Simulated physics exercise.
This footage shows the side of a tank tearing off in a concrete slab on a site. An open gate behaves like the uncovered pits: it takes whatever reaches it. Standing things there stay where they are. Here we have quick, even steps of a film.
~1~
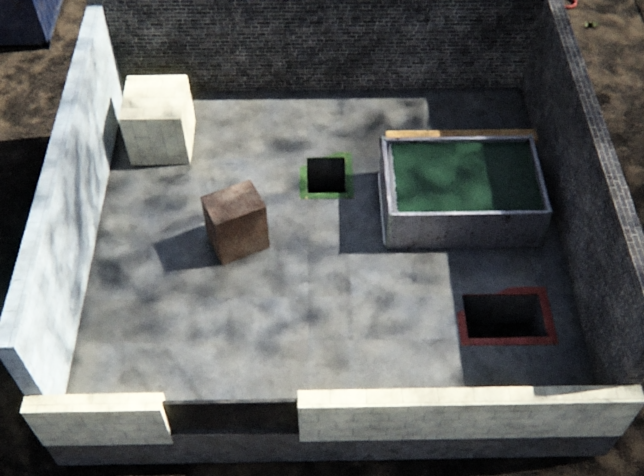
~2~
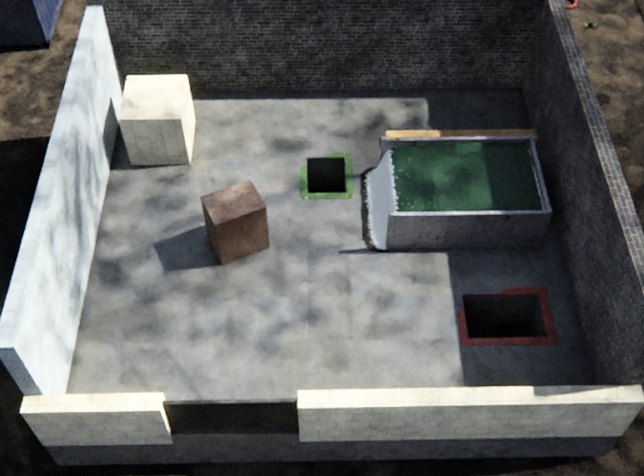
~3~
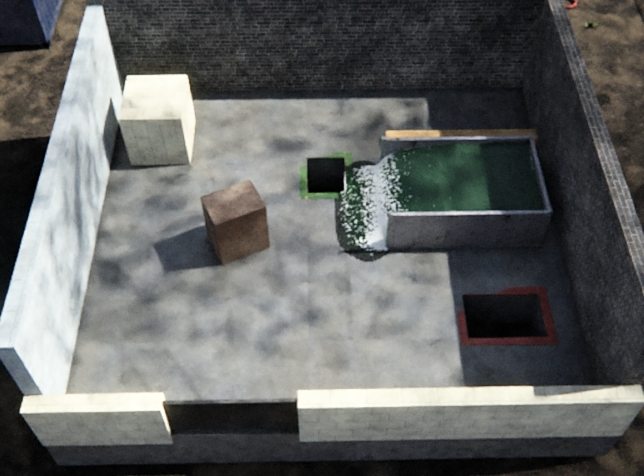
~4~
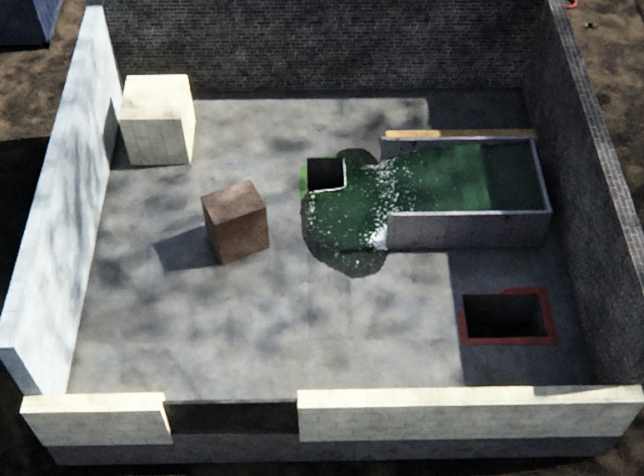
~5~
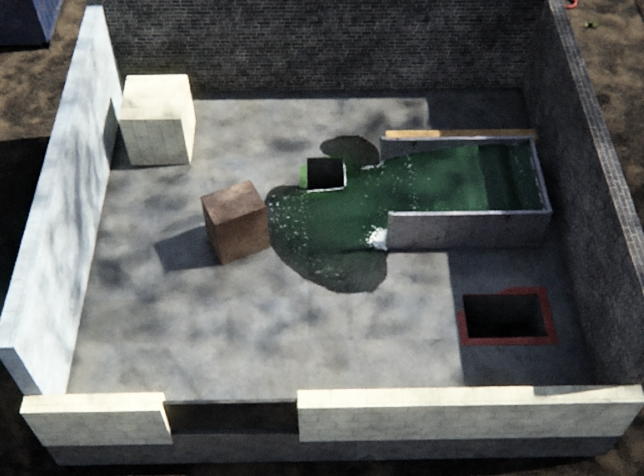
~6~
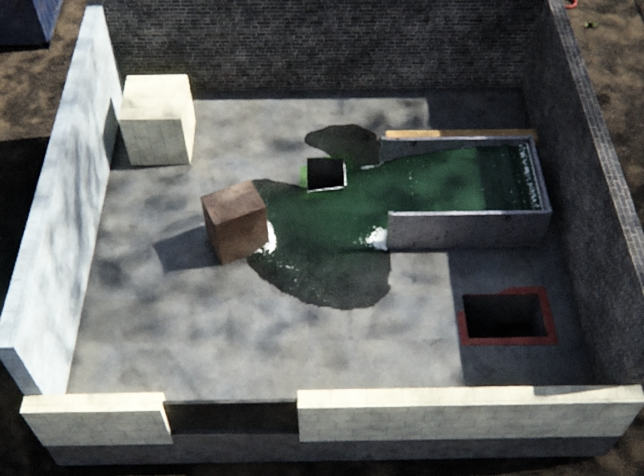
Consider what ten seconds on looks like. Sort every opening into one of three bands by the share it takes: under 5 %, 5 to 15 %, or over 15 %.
The gate takes under 5 %; the green pit takes over 15 %; the red pit takes under 5 %.
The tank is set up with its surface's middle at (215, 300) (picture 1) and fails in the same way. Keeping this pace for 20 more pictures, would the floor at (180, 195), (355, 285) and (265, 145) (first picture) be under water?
Taking them as they were asked, they come out soaked, bone dry, soaked.
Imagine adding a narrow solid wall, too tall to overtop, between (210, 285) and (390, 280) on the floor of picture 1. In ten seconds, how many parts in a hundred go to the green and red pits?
I'd give green roughly 40 % and red roughly 2 %.
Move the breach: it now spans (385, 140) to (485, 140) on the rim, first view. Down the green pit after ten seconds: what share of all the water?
Approximate share, green: 12 in a hundred.
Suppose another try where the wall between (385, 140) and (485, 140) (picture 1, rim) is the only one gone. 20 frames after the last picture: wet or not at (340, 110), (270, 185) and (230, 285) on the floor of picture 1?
Note, points one to three: Reached and soaked / unreached / unreached.
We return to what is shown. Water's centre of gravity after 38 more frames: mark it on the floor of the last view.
Around pixel (265, 251) of the last picture.
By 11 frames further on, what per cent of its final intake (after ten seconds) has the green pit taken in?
55 %.
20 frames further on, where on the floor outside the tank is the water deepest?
Around (61, 420).
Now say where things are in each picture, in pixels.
The first frame shows still water in the tank at (463, 177).
In the second frame, water pours out at (387, 200) and has run to (378, 170).
In the third frame, water pours out at (387, 201) and has run to (353, 167).
In the fourth frame, the front is at (323, 257), out from the gap at (387, 202).
In the fifth frame, water pours out at (387, 202) and has run to (269, 227).
In the sixth frame, water pours out at (387, 202) and has run to a hidden place.
A moment on, water covers 25 % of the floor; the gate 0 %, the green pit 11 %, the red pit 0 %.
Next, water covers 40 % of the floor; the gate 0 %, the green pit 19 %, the red pit 0 %.
Then, water covers 50 % of the floor; the gate 0 %, the green pit 26 %, the red pit 0 %.
Later, water covers 70 % of the floor; the gate 0 %, the green pit 30 %, the red pit 0 %.
In the end, water covers 90 % of the floor; the gate 0 %, the green pit 35 %, the red pit 3 %.
